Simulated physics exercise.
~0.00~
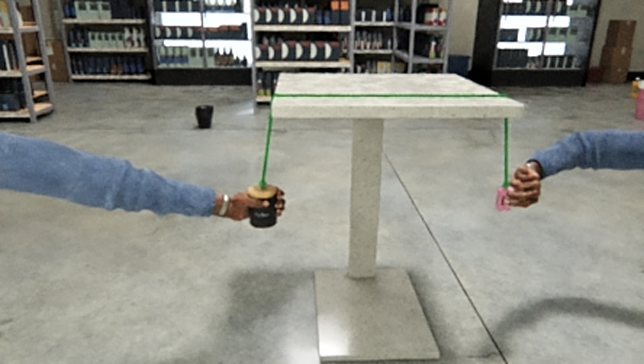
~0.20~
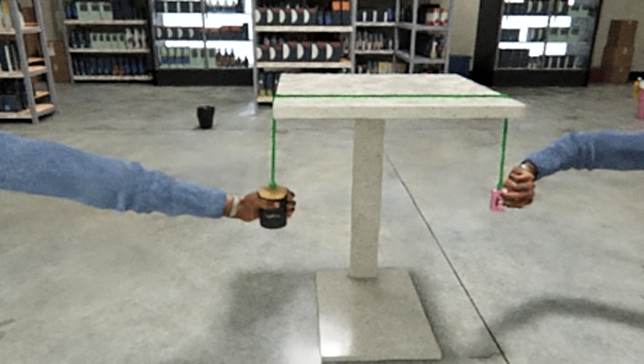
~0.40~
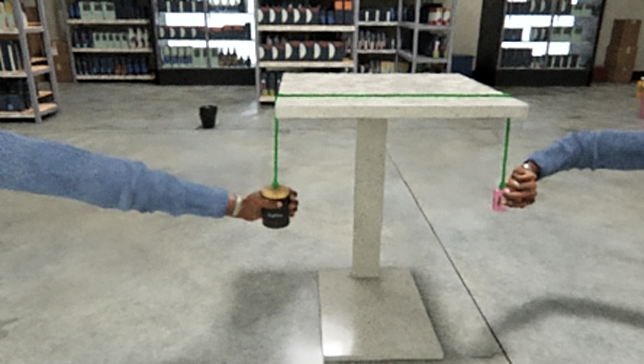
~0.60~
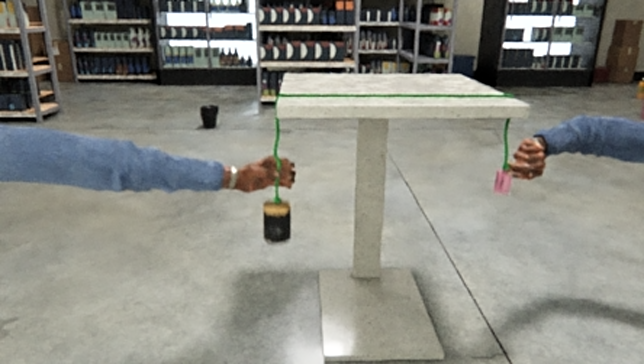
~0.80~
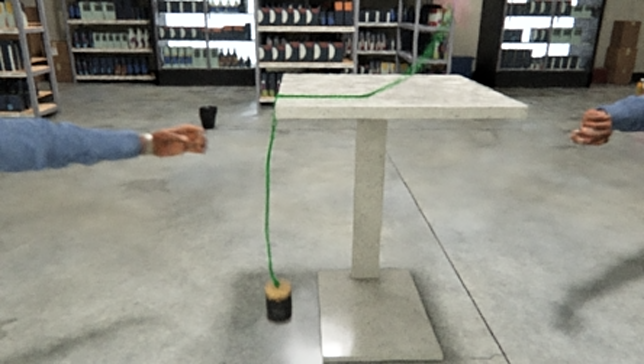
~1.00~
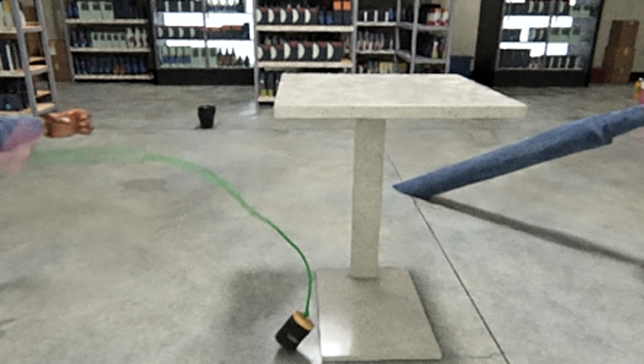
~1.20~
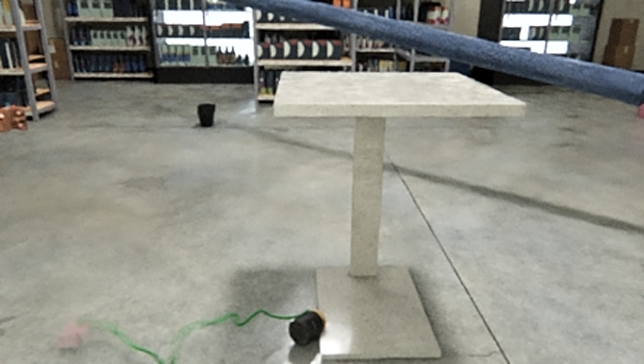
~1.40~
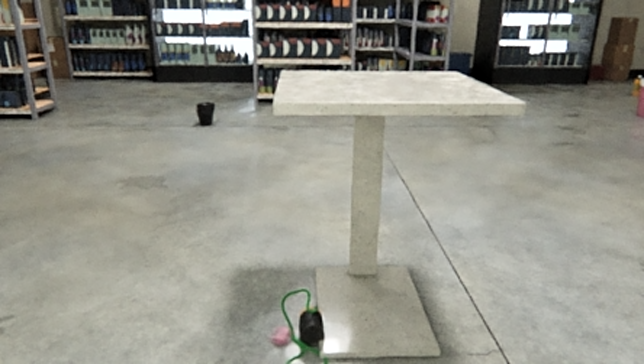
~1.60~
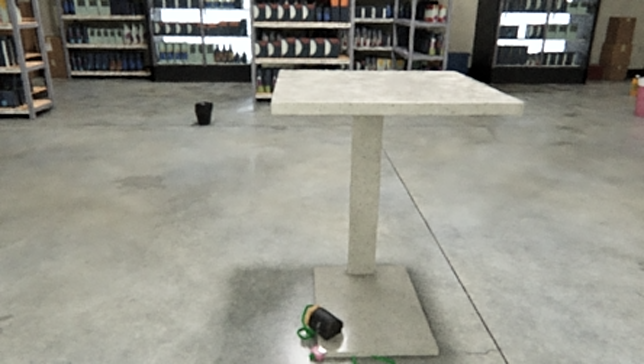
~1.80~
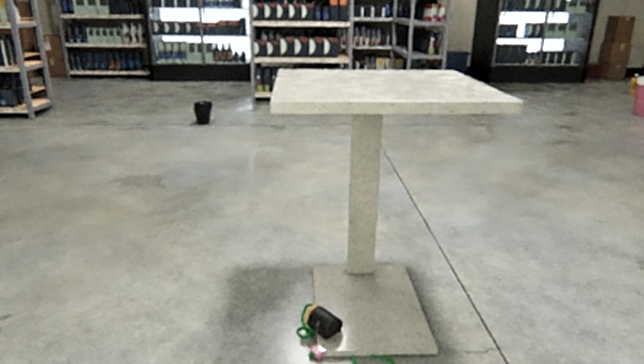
The clip shows two hands holding a dark jar and a small pink object on a green cord draped over a pale table. Once released, the jar drops on the left, pulling the pink object over the top, and both end up on the floor by the base.
